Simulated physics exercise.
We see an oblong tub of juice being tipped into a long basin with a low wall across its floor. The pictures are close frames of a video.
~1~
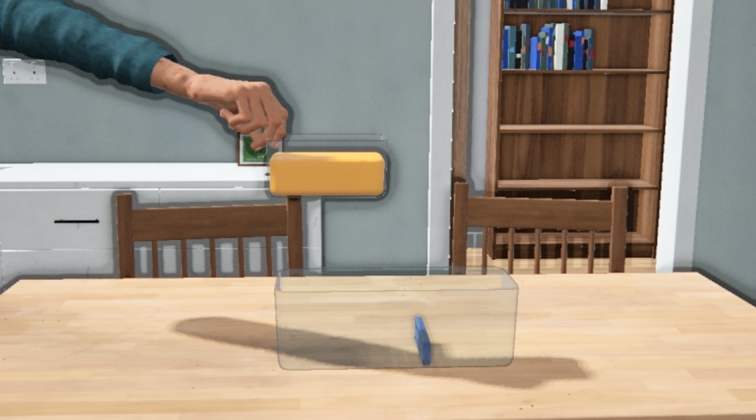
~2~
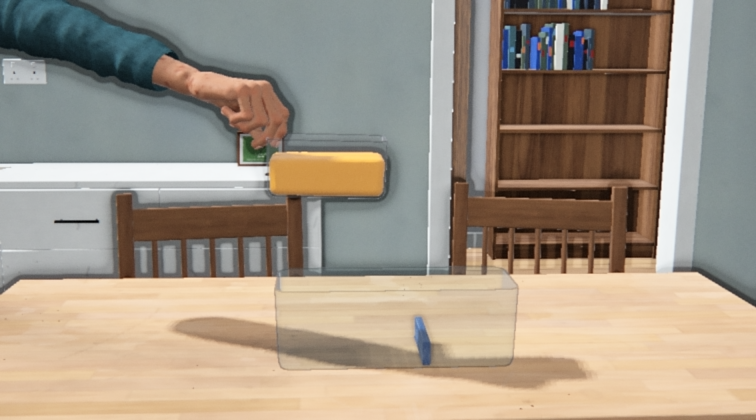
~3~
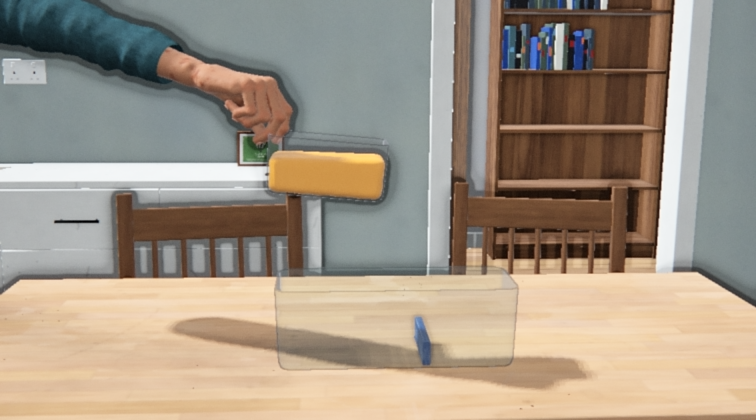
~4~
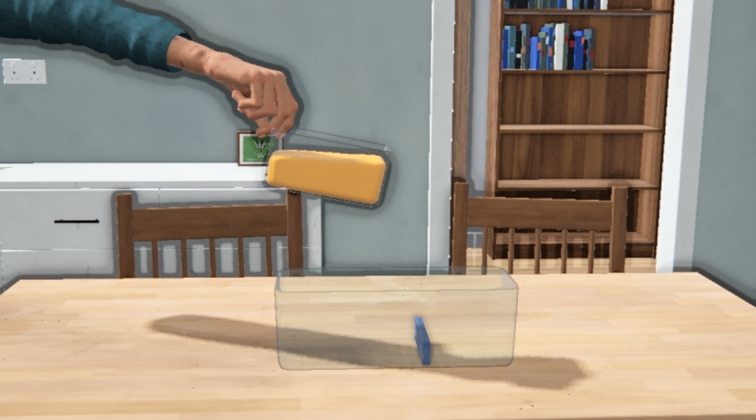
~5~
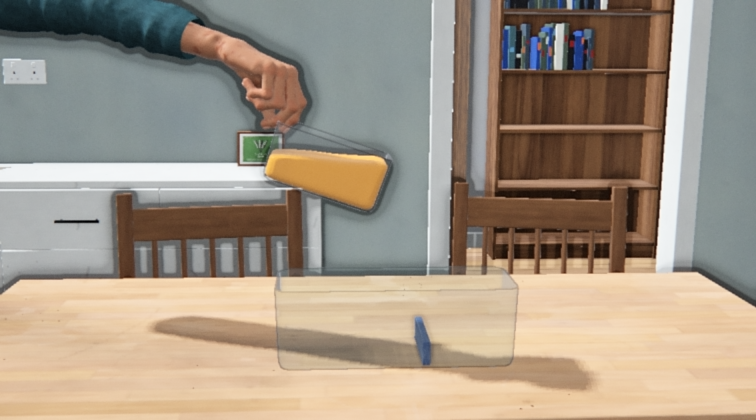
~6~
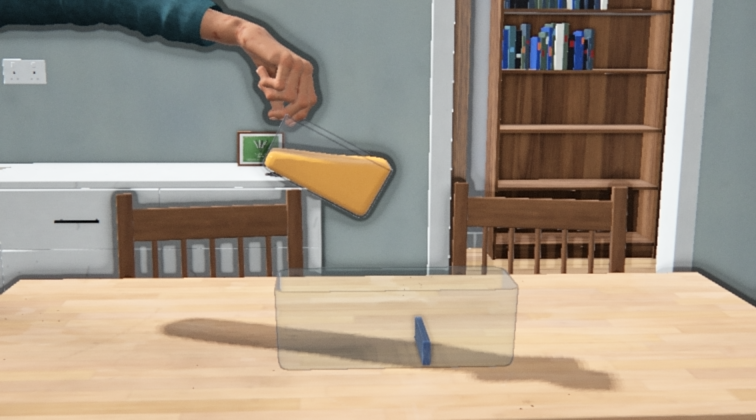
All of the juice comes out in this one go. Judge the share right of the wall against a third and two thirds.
It comes to between a third and two thirds.
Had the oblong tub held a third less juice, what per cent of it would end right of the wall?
Close to 35 per cent.
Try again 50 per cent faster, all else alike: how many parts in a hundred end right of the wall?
Some 35 per cent.
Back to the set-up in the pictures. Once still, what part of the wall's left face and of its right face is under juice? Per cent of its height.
Near 40 on the left, 60 on the right.
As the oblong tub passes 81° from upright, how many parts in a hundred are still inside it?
Near 35 %.
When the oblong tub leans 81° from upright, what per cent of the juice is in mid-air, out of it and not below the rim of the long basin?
Close to 50 per cent.
A moment on, the oblong tub is tipped on its side and 33 per cent is still to pour, 1 is left of the wall and 16 right of it.
Next, the oblong tub is tipped on its side and 12 per cent is still to pour, 24 is left of the wall and 51 right of it.
Then the oblong tub is tipped on its side and 3 per cent is still to pour, 38 is left of the wall and 48 right of it.
Later the oblong tub is tipped on its side and 1 per cent is still to pour, 43 is left of the wall and 48 right of it.
In the end 45 per cent lies left of the wall, 48 right of it and 7 outside.
